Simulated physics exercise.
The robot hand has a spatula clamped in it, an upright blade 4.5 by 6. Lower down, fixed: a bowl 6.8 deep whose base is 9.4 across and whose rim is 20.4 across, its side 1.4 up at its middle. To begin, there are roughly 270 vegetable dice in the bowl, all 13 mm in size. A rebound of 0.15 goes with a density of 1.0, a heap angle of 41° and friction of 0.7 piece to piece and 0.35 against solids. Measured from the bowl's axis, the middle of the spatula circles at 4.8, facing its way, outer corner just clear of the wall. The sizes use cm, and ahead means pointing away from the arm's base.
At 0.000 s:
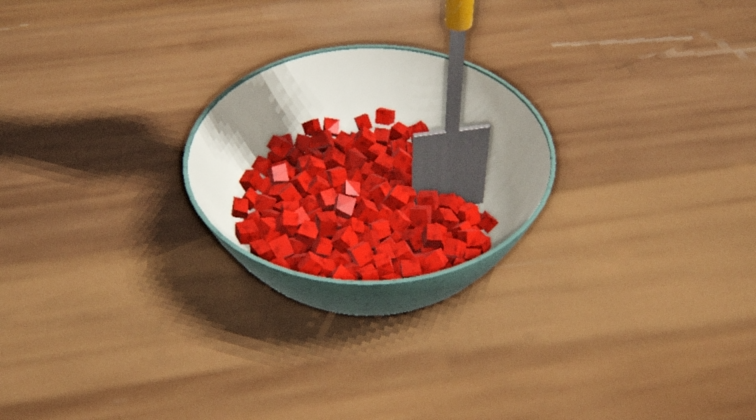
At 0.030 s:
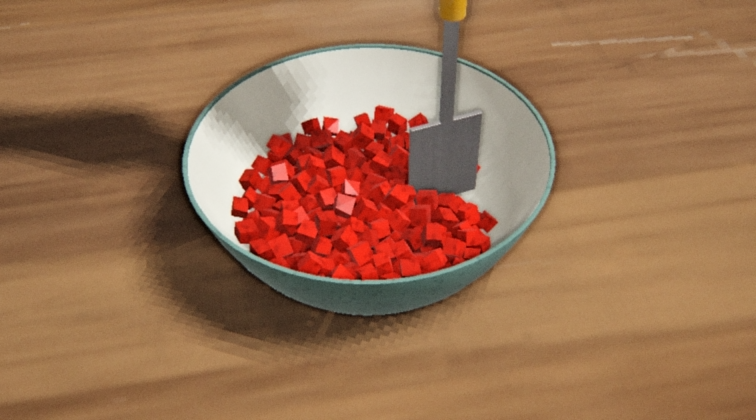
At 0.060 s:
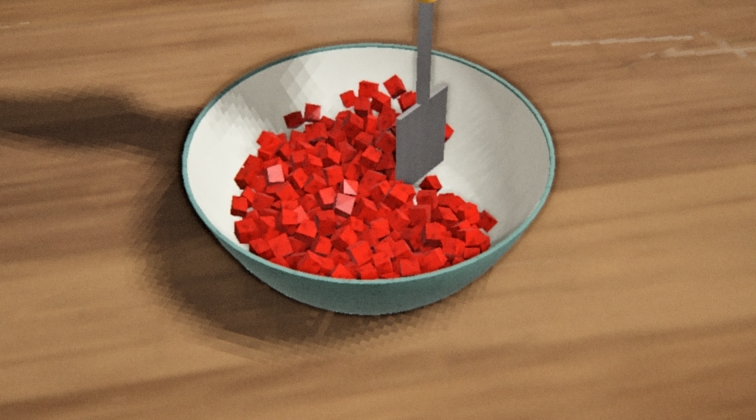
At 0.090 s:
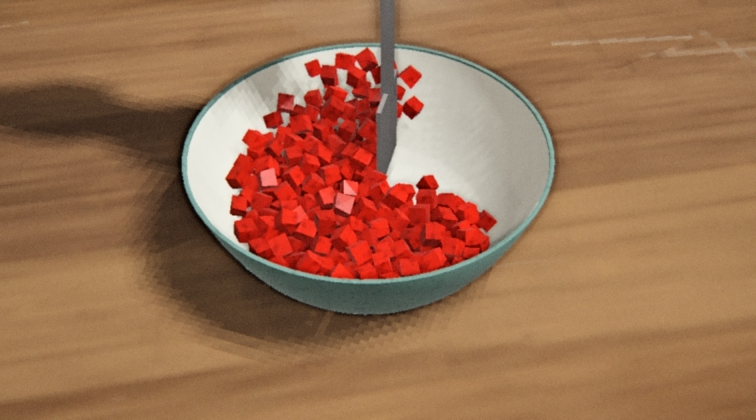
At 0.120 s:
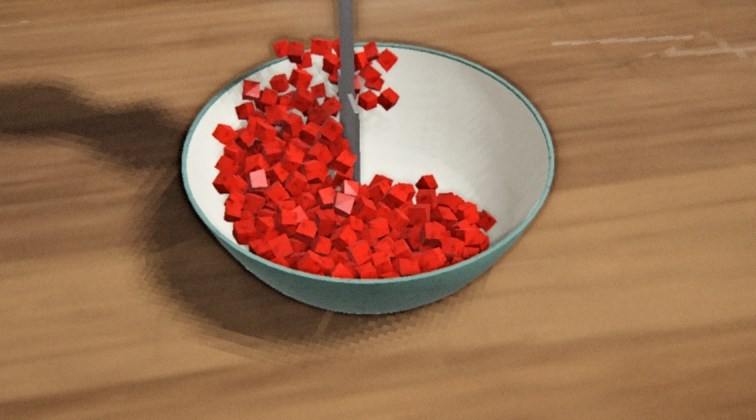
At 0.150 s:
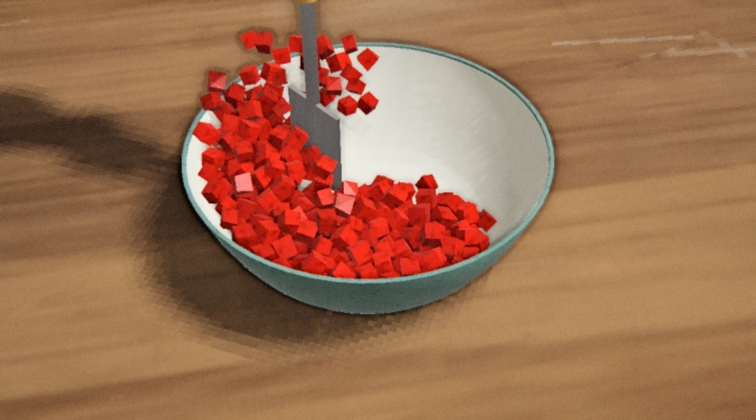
The clip opens on a pale bowl of small red cubes on a wooden surface, a grey spatula with a yellow handle upright at the right. The spatula sweeps leftward around the back, turning edge-on and pushing cubes up the far and left walls, leaving the bowl's right rear bare.
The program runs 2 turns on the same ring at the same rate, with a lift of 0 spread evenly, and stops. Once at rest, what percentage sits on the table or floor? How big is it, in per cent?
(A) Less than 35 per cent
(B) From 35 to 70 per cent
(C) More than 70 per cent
Answer: B.
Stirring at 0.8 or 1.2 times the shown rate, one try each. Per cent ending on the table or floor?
45 % and 60 %.
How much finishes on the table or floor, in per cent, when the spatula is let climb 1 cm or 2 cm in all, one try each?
Around 45 percent, then 40 percent.
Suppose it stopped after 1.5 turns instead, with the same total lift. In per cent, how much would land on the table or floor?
Estimate: Near 45 %.
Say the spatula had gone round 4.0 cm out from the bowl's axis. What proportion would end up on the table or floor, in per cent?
That would give close to 30 per cent.
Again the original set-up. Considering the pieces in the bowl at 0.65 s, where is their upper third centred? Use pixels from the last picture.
The centre lies near (308, 253) in the last picture.
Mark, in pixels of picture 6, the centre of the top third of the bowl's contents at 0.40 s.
Near (482, 121).
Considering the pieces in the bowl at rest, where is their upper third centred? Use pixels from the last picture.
(393, 126).
After 0.40 s, 354° round, highest piece 10 above the table; 192 in the bowl, 35 on the table or floor, 40 in flight or on the tool.
After 0.65 s, 225° round, highest piece 9 above the table; 145 in the bowl, 106 on the table or floor, 16 in flight or on the tool.
After 0.97 s, 0° round, highest piece 6 above the table; 148 on the table or floor, 119 in the bowl.
After 1.67 s, 0° round, highest piece 6 above the table; 148 on the table or floor, 119 in the bowl.
In the end, 148 on the table or floor, 119 in the bowl. That is 55 % on the table or floor.
